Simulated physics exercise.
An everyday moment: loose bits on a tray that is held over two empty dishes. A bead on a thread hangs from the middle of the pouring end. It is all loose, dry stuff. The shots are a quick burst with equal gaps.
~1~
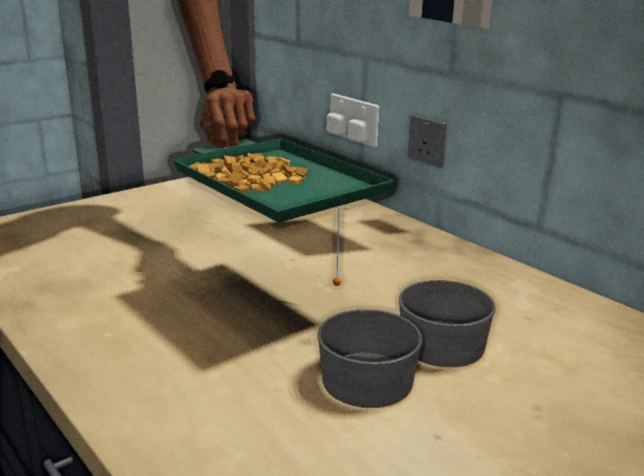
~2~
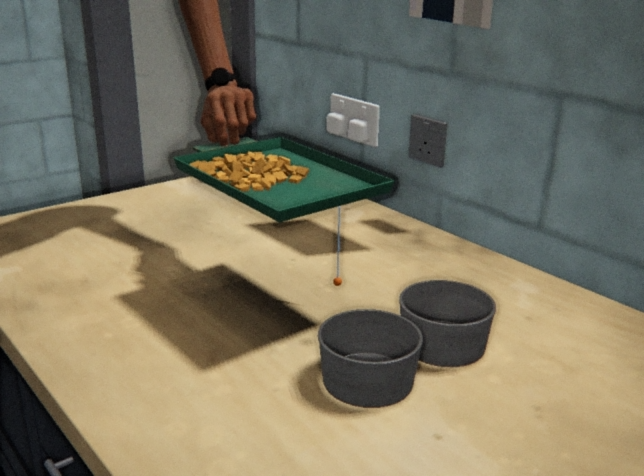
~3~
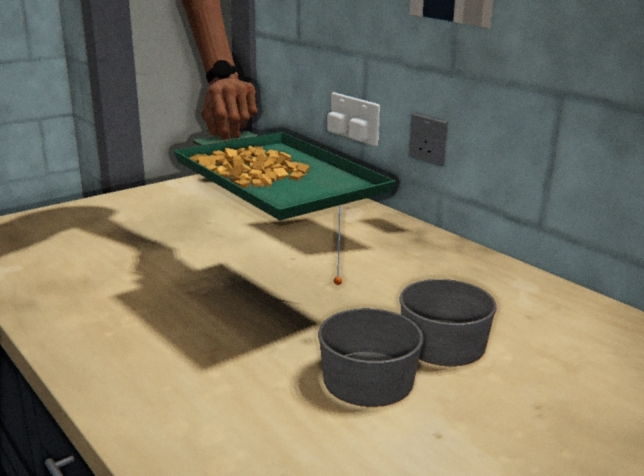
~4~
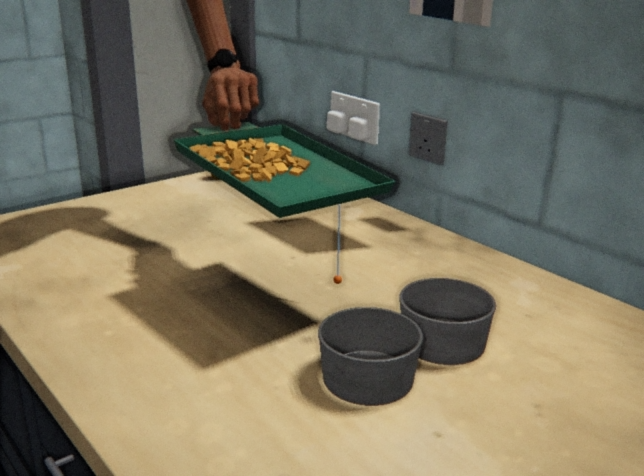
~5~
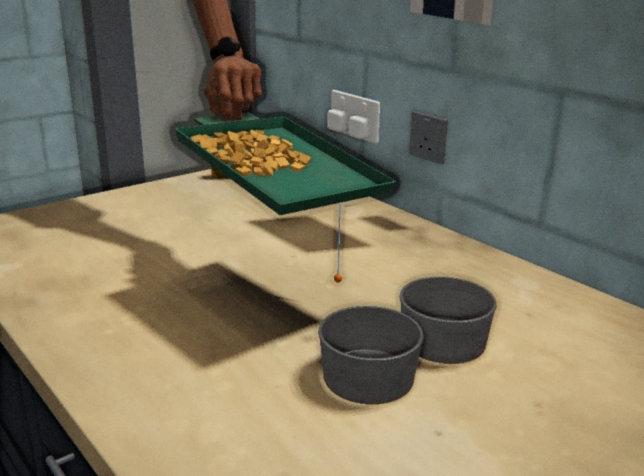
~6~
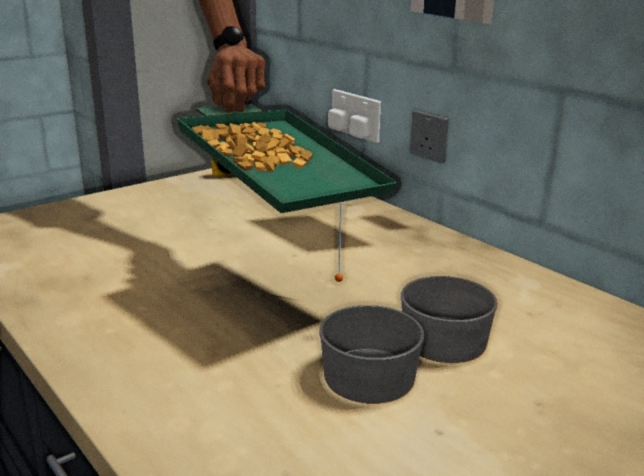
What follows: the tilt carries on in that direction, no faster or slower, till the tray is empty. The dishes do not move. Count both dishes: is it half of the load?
Caught overall: Under half.
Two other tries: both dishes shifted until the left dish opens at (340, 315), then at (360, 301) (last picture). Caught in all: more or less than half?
At the first place more than half, at the second most of it.
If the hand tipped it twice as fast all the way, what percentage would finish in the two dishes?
Roughly 30 in a hundred.
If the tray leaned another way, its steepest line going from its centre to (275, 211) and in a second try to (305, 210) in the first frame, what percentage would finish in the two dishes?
Near 0 % and 10 %.
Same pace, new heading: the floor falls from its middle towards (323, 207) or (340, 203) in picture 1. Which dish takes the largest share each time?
First the left one, then the left one.
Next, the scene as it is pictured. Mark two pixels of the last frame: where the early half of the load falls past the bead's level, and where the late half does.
At about (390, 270), then at (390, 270).
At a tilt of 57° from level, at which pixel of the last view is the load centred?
Close to (359, 181).
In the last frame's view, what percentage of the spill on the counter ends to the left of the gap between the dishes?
Close to 80 per cent.
Soon, tray tipped steeply; nearly all on the tray; a stray few outside both; a small part in the air.
A while on, tray tipped right over; about two thirds on the tray; a stray few in the left dish; a stray few in the right dish; a small part outside both; about a quarter in the air.
Towards the end, tray tipped past a quarter turn; a small part in the left dish; a small part in the right dish; most outside both.
Finally, tray tipped past a quarter turn; a small part in the left dish; a small part in the right dish; most outside both.
